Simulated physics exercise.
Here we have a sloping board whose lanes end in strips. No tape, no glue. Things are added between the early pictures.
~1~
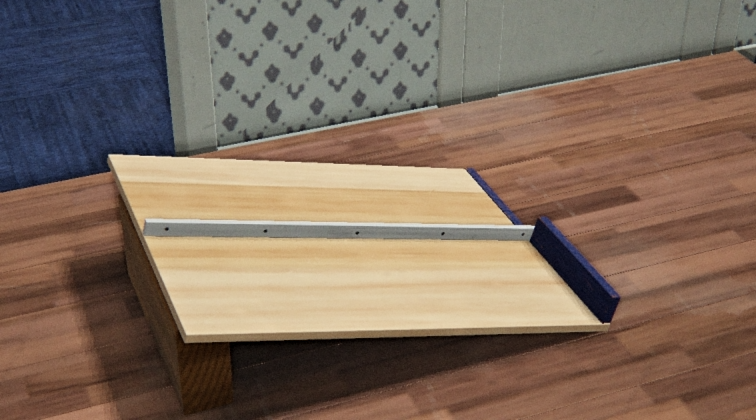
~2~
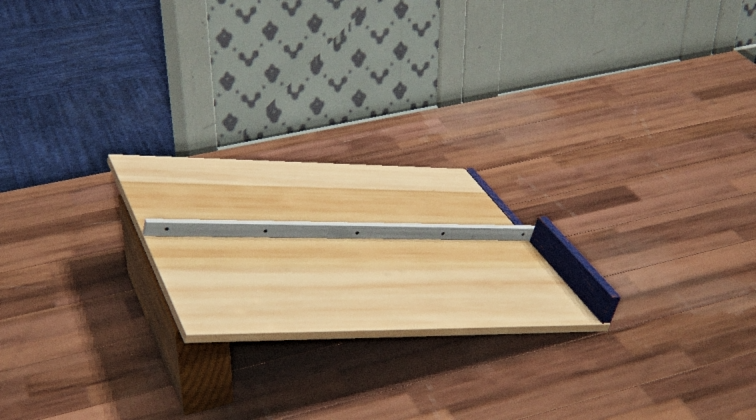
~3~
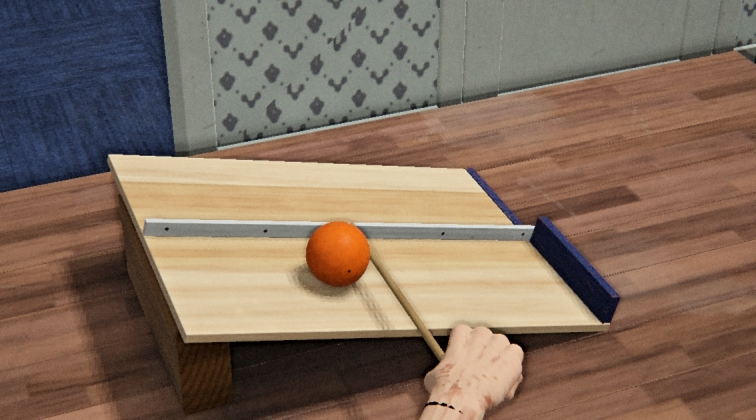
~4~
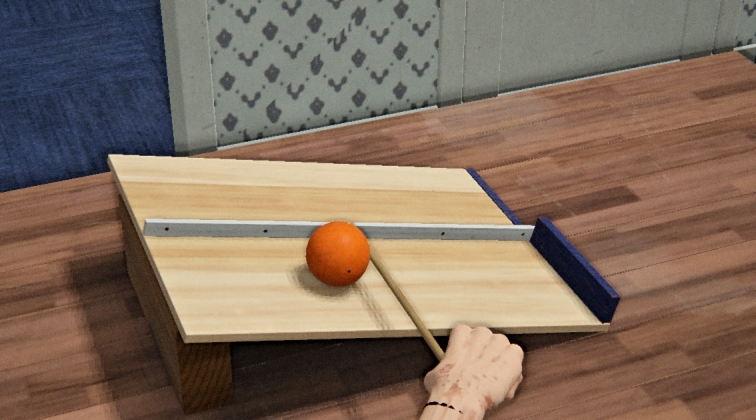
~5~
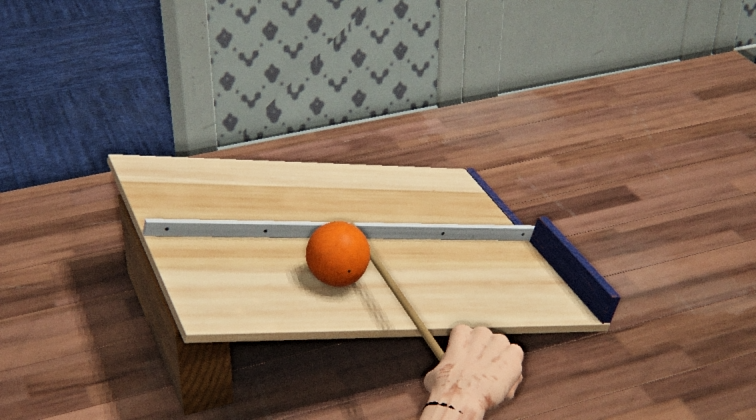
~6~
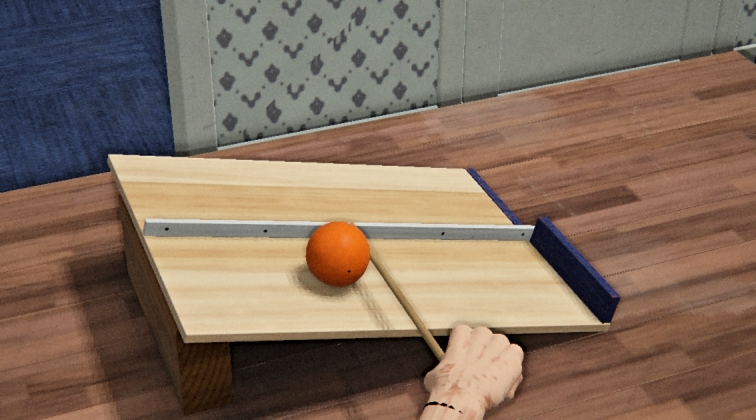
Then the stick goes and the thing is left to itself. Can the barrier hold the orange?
As it turns out, the orange gets caught.
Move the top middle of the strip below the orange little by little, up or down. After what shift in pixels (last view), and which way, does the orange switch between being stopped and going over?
About 12 pixels down.
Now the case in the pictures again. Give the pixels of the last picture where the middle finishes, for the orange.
Roughly at (548, 256).
Then, 0.40 s past the last view, orange rolling on the board near (425, 256).
Finally, the orange is held by the strip, near (548, 256).
